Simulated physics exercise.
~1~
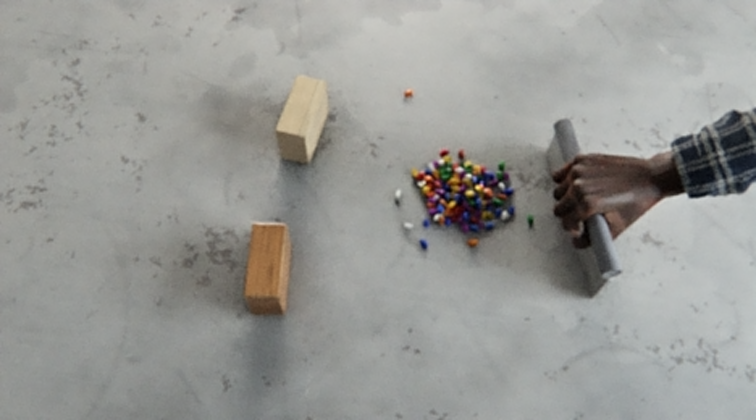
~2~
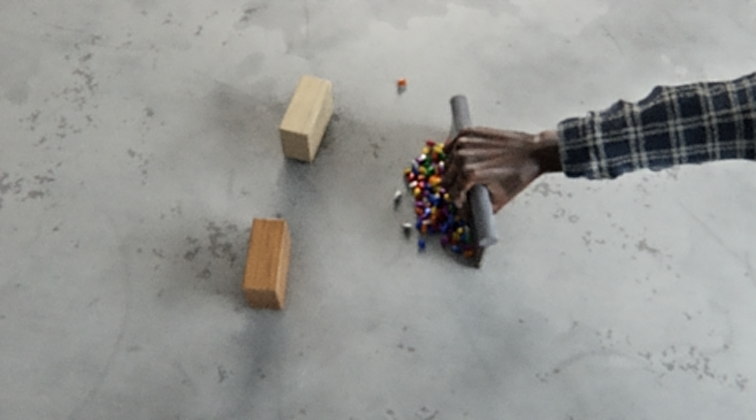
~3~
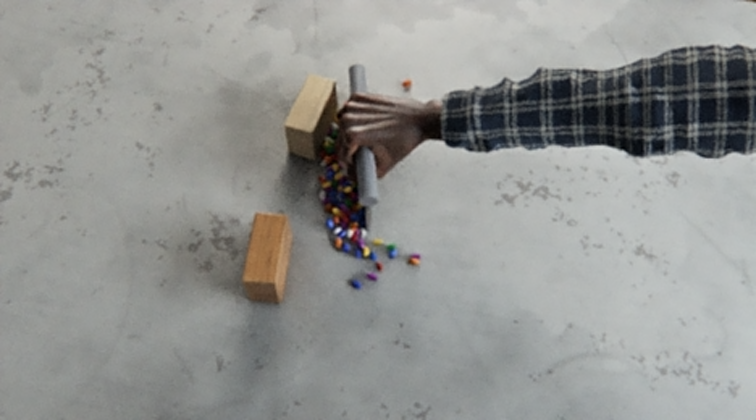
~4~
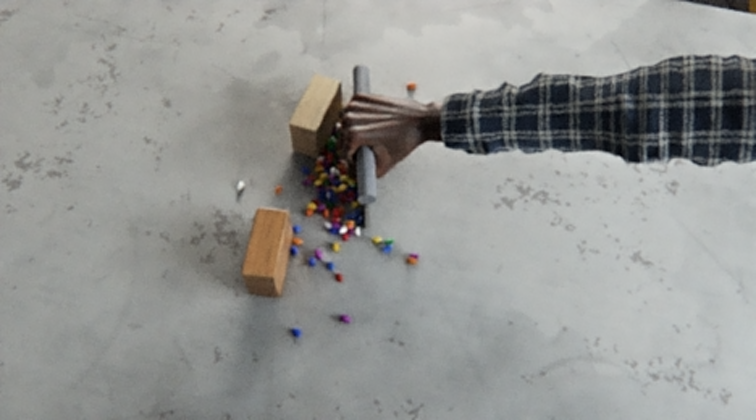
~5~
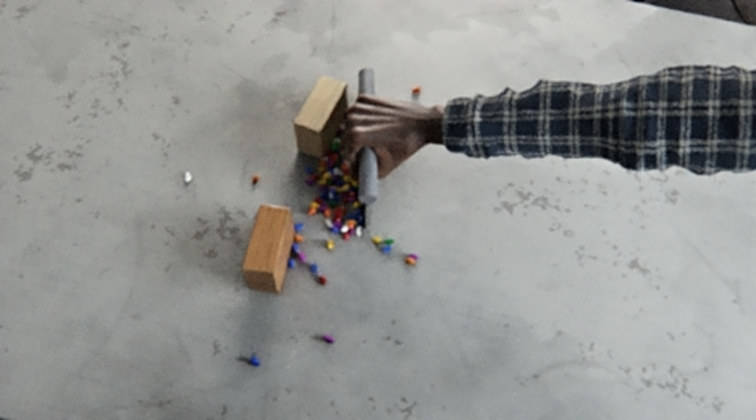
A hand in a checked sleeve pushed a pile of colourful jelly beans left across a grey floor with a grey bar, stopping near two wooden blocks; a few beans scattered and rolled away, but most ended up bunched in front of the blocks.
